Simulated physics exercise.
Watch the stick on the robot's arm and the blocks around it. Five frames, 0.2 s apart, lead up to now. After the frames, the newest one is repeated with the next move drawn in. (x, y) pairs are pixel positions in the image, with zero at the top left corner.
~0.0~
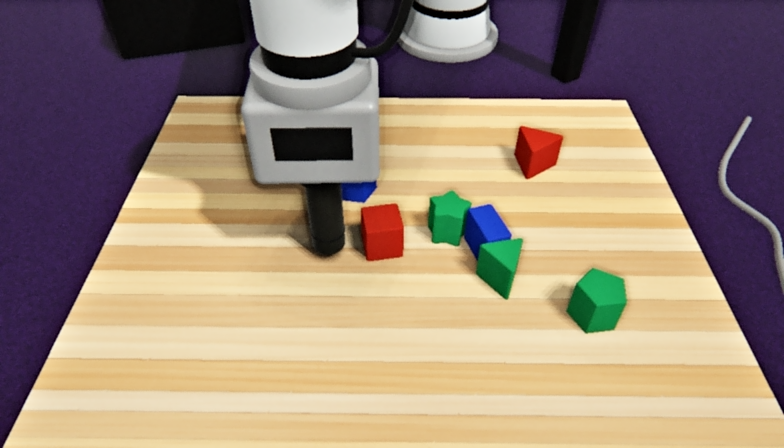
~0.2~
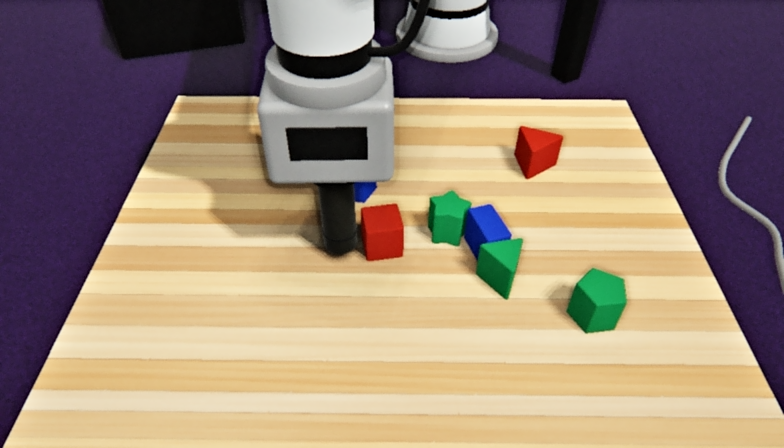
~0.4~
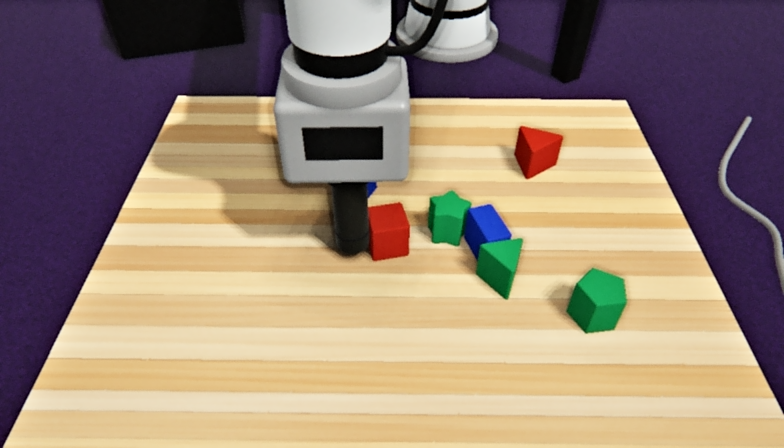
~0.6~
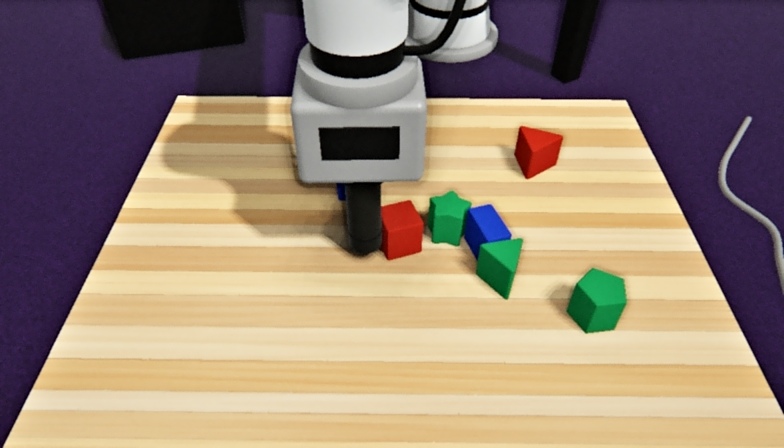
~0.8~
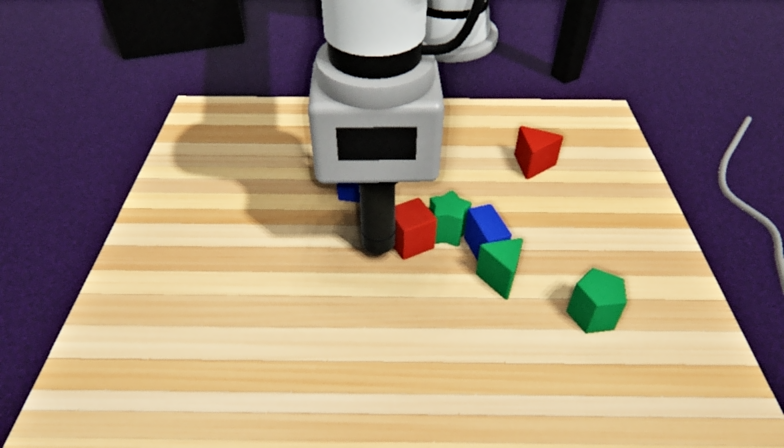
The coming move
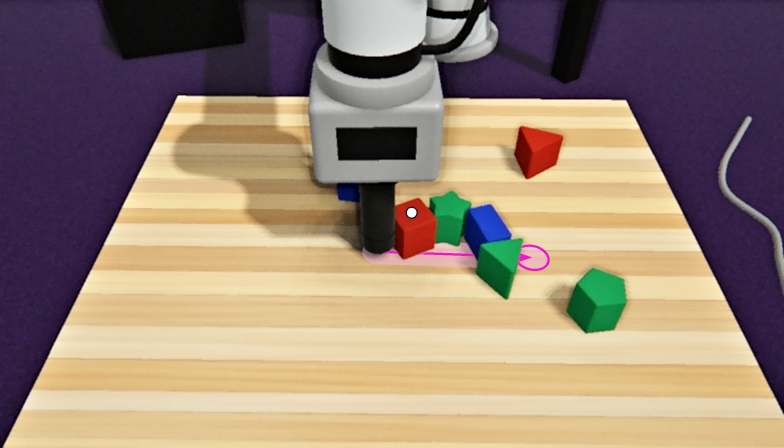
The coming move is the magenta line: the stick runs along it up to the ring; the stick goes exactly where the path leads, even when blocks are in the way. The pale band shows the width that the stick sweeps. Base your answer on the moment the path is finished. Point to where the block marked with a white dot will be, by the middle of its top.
Close to (491, 201).
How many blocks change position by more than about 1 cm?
The number of blocks that move over 1 cm is three or more.
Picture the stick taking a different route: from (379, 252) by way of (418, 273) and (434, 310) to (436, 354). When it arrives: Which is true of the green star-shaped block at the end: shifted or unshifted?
Well, the green star-shaped block shifts from its place.
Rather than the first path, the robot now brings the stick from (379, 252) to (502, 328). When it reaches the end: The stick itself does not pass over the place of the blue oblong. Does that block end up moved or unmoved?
Left in place.
The drawn path runs from (379, 252) directly to (532, 258); the dot is on the red square piece.
What follows on the original path. One third of the way, stick (431, 245); red square piece (462, 210), turned 20° anticlockwise; green star-shaped block (484, 190), turned 40° anticlockwise; blue oblong (503, 218), turned 50° clockwise.
Two thirds of the way, stick (483, 247); red square piece (488, 202), turned 50° anticlockwise; green star-shaped block (496, 177), turned 55° anticlockwise; blue oblong (520, 218), turned 30° clockwise.
At the end, stick (534, 249); red square piece (491, 201), turned 55° anticlockwise; green star-shaped block (496, 176), turned 60° anticlockwise; blue oblong (555, 212), turned 40° anticlockwise; green three-sided block not moved.
